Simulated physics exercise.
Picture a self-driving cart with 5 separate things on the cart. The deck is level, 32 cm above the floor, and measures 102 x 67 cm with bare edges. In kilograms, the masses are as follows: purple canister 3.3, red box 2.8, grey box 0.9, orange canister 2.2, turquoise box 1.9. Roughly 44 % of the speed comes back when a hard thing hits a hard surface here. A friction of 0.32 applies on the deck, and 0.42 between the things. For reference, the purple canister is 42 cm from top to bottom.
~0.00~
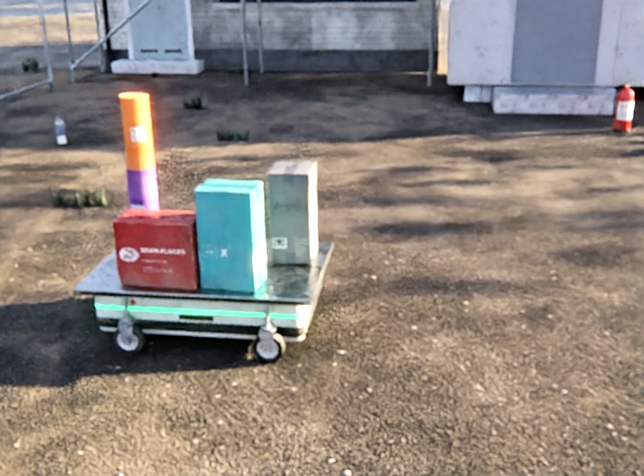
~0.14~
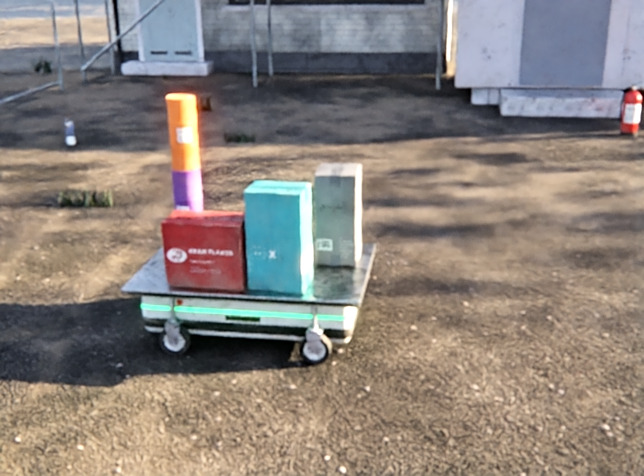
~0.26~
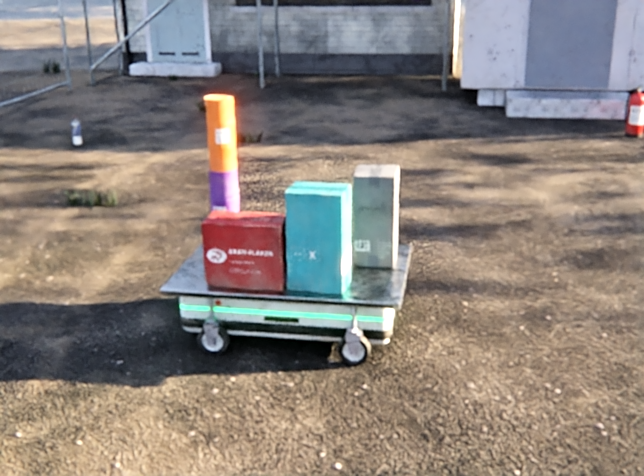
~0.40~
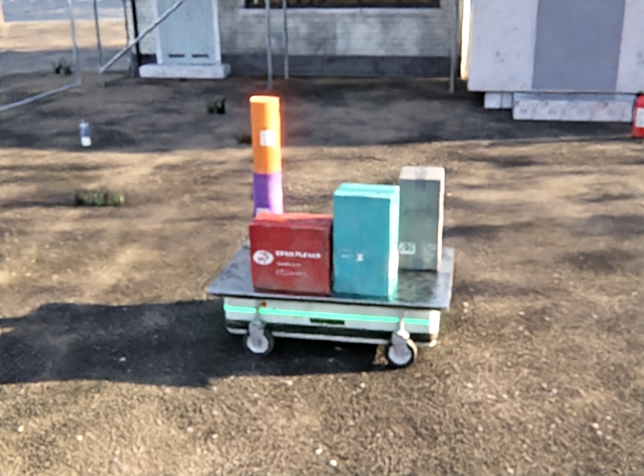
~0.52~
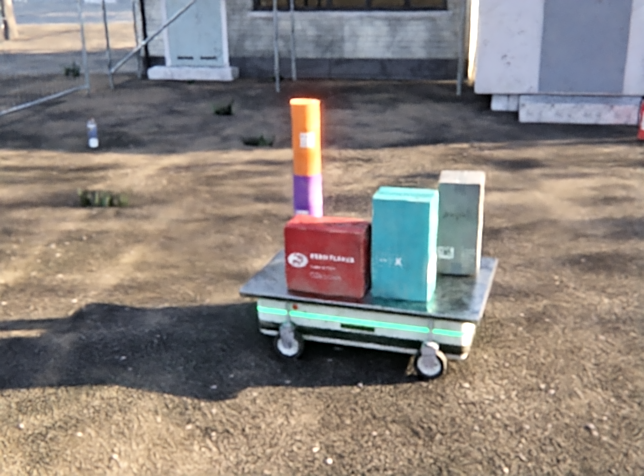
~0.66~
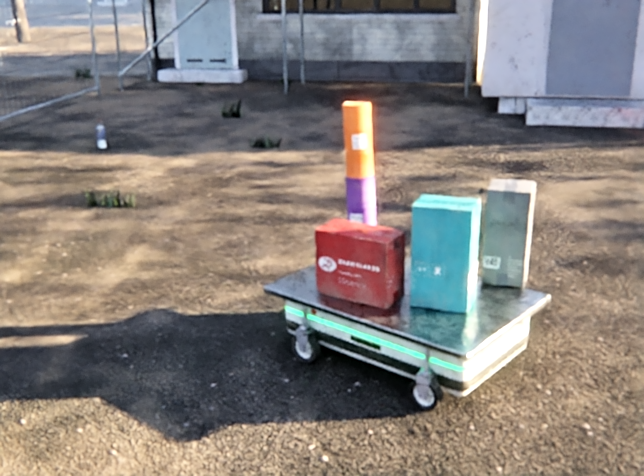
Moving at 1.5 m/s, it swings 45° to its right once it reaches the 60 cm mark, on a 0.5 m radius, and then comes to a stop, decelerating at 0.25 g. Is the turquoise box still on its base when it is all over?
Yes, it is still on its base.
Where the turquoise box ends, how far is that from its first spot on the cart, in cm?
About 34 cm.
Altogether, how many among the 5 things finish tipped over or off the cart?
That comes to 3.
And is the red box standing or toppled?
Here's what happens: The red box never goes down.
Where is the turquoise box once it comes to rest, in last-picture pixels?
Roughly at pixel (602, 320).
By 0.86 s, cart 129 cm along, turned 45°; orange canister now off the cart; turquoise box 35 cm from its spot near (499, 275); purple canister tilted 21°.
By 1.16 s, cart 163 cm along, turned 45°; purple canister now off the cart; turquoise box 35 cm from its spot near (572, 307); red box 10 cm from its spot.
By 1.46 s, cart 175 cm along, turned 45°; turquoise box 35 cm from its spot near (602, 320); red box 10 cm from its spot.
When it is over (1.9 s), off the cart and tipped over, purple canister, grey box and orange canister; not toppled but over 10 cm from the start, red box and turquoise box. In the last view, turquoise box near (602, 320).
